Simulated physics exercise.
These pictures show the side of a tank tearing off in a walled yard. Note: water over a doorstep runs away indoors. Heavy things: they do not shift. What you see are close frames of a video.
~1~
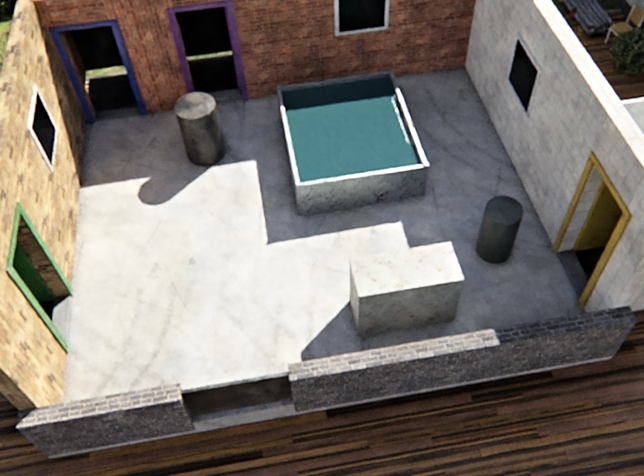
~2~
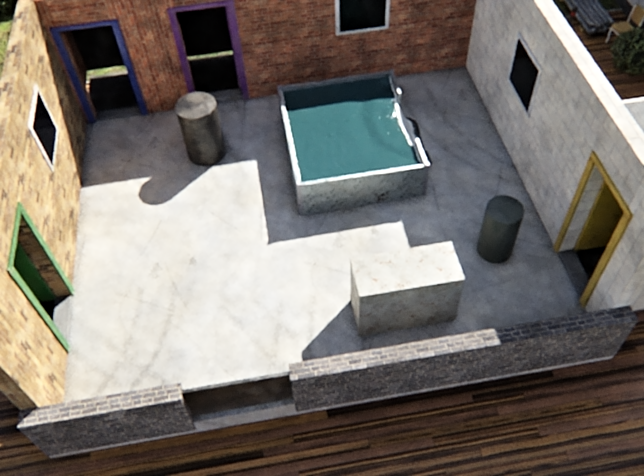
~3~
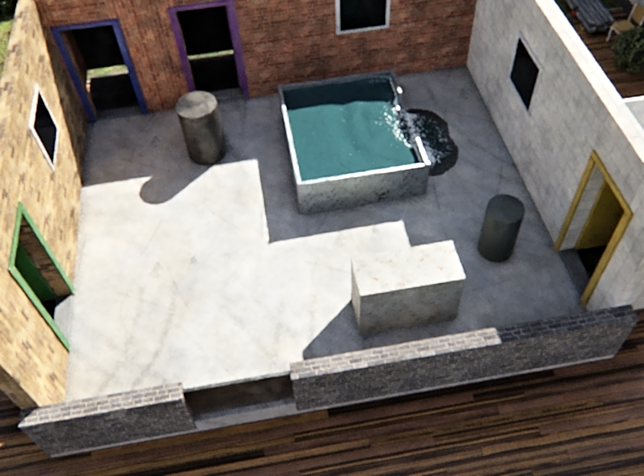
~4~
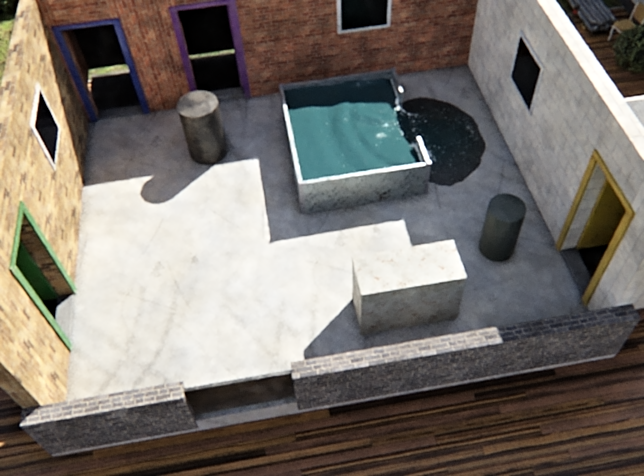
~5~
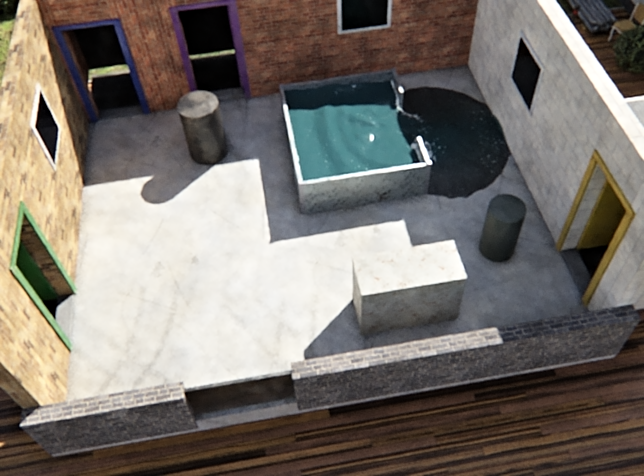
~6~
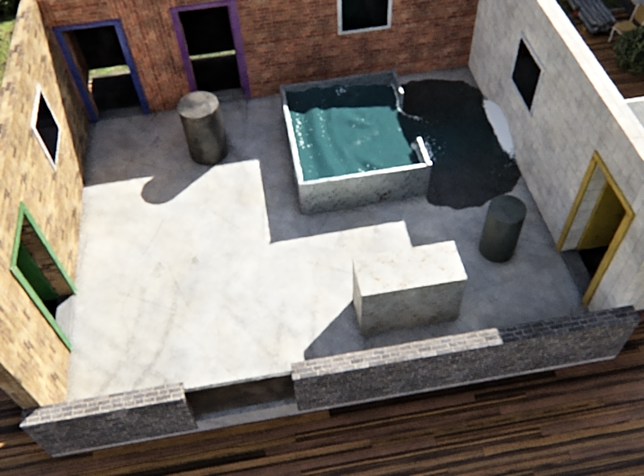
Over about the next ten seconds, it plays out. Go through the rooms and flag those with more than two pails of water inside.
Purple door - not flagged, blue door - flagged, yellow door - flagged, green door - flagged.
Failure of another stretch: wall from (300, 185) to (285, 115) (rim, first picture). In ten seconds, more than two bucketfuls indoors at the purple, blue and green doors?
Taking them in turn, the purple door comes up short, the blue door crosses the line, the green door crosses the line.
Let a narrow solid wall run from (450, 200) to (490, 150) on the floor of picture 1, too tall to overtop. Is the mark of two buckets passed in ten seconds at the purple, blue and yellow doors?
Door by door, the purple door stays shy of it, the blue door tops the mark and the yellow door stays shy of it.
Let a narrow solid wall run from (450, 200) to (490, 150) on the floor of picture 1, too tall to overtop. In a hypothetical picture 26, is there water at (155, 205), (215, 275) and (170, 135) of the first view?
In order: Untouched, untouched, soaked.
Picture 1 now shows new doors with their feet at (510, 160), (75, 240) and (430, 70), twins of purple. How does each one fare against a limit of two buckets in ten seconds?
Door by door: Ends up above, ends up below, ends up above.
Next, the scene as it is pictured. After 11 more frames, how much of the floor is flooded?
20 %, roughly.
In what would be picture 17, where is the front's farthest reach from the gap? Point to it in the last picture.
(595, 334).
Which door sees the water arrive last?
Result: The green one.
A moment on, water covers 15 % of the floor; the purple door not reached, the blue door not reached, the yellow door not reached, the green door not reached.
Next, water covers 20 % of the floor; the purple door not reached, the blue door not reached, the yellow door wet at the sill, nothing in, the green door not reached.
Then, water covers 40 % of the floor; the purple door wet at the sill, nothing in, the blue door not reached, the yellow door under two buckets in, the green door not reached.
Later, water covers 80 % of the floor; the purple door wet at the sill, nothing in, the blue door under two buckets in, the yellow door over two buckets in, the green door not reached.
In the end, water covers 95 % of the floor; the purple door wet at the sill, nothing in, the blue door over two buckets in, the yellow door over two buckets in, the green door over two buckets in.
